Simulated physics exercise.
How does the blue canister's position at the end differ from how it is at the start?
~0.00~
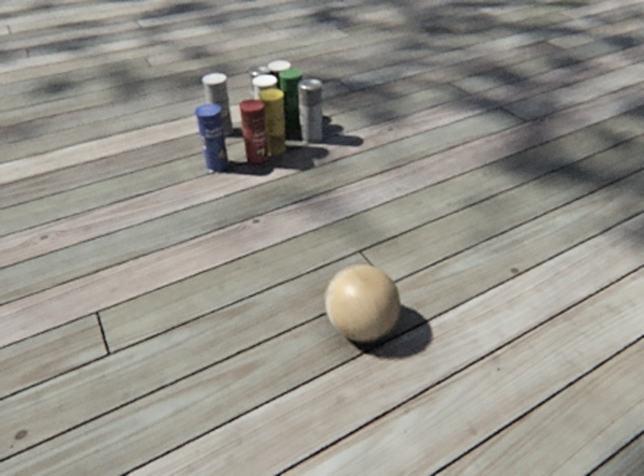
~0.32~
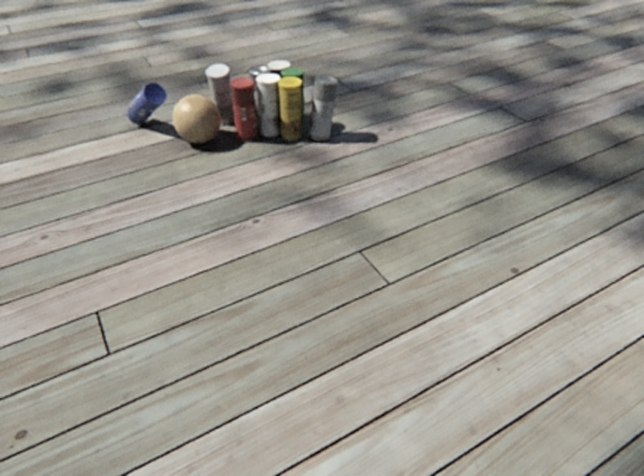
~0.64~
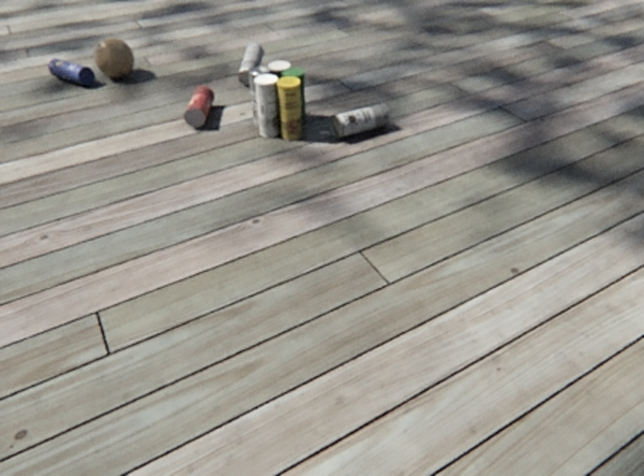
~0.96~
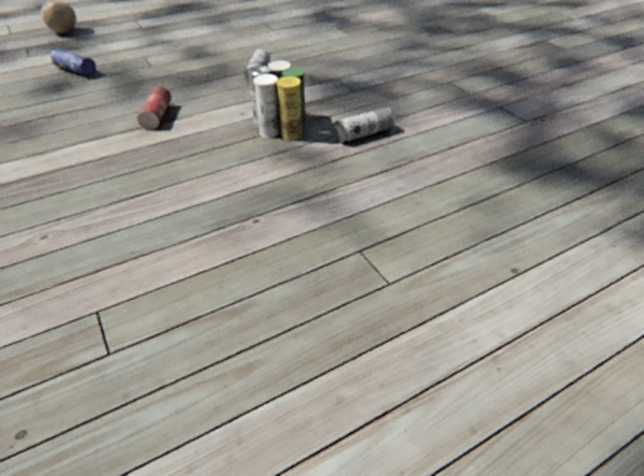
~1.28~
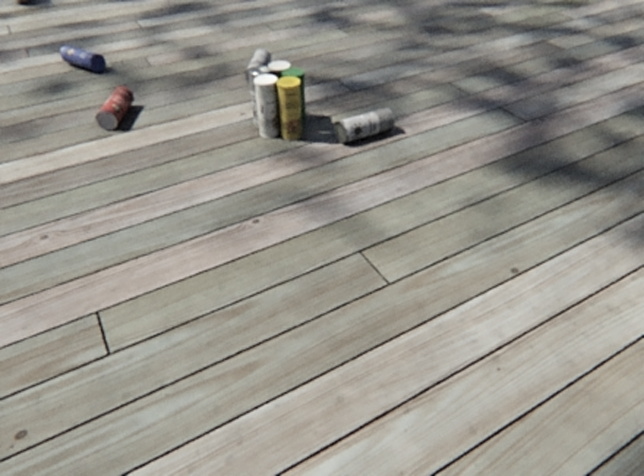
At the start the blue canister stands upright at the front left of the group. By the end it lies on its side, farther back and to the left, apart from the ones still standing.
A tight group of upright canisters, with blue and red at the front left and yellow and green behind them, stands toward the back of a sunlit plank deck, seen from above by a still camera. A pale wooden ball rolls away from the viewer toward them and strikes the left side of the group. The blue canister tips over, and then the red one, a grey one on the right and a pale one at the back fall too. The ball rolls on out of view at the upper left. The blue and red canisters end lying apart on the left, while yellow, green and white ones remain standing.
